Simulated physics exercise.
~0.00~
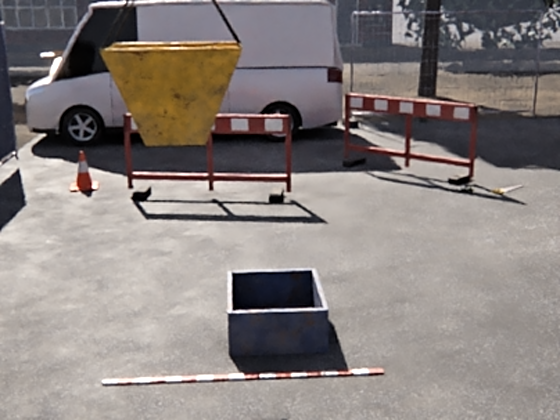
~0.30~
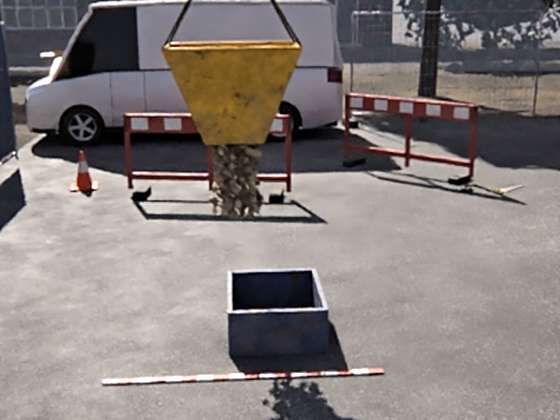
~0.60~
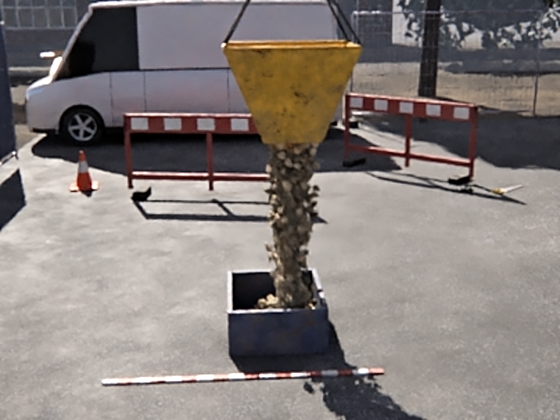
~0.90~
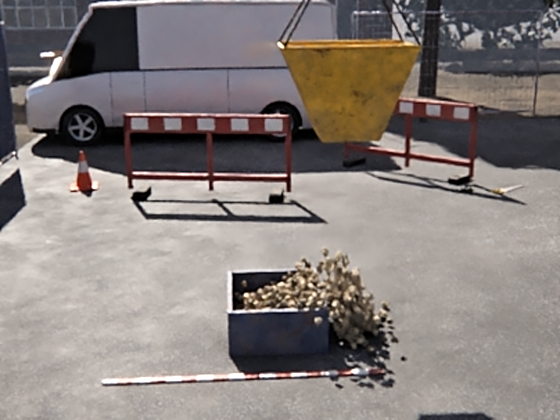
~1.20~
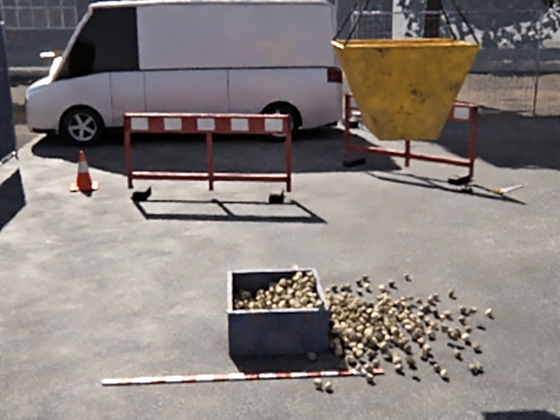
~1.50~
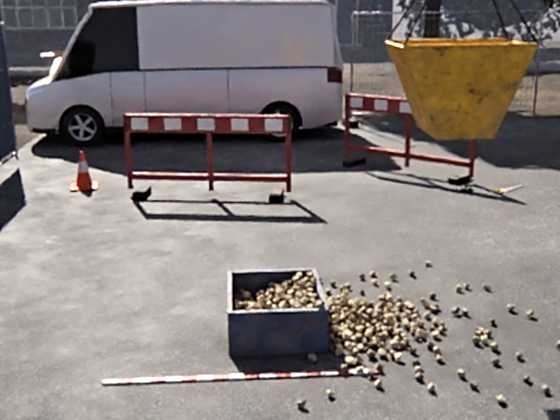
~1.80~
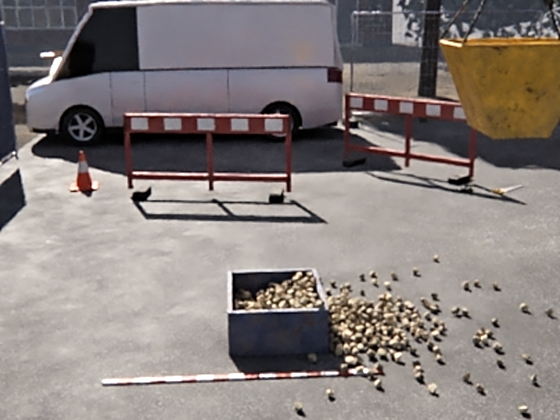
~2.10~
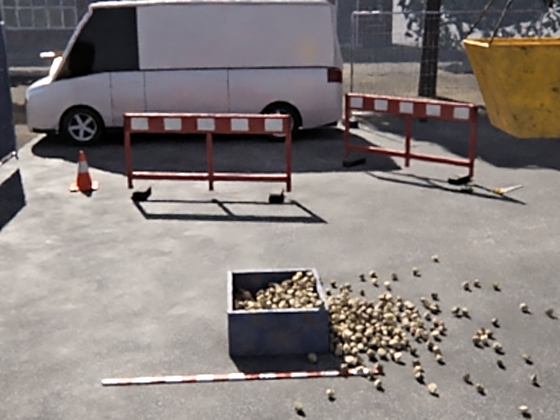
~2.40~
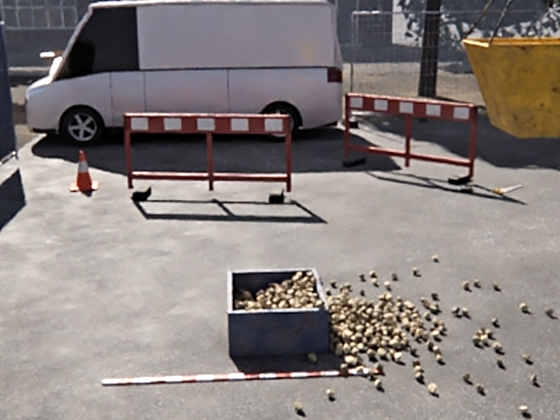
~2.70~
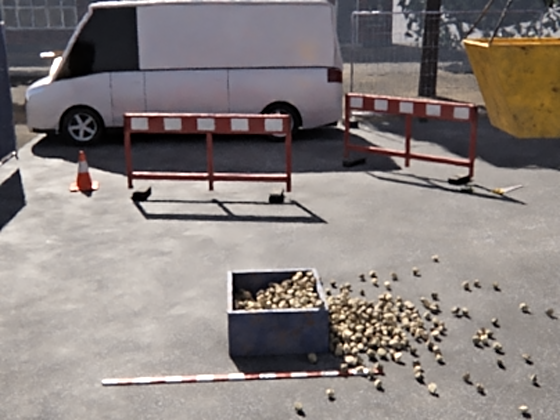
Yellow skip moving right and pouring crushed rock into an open bin, much of it spilling beside the bin's right side.
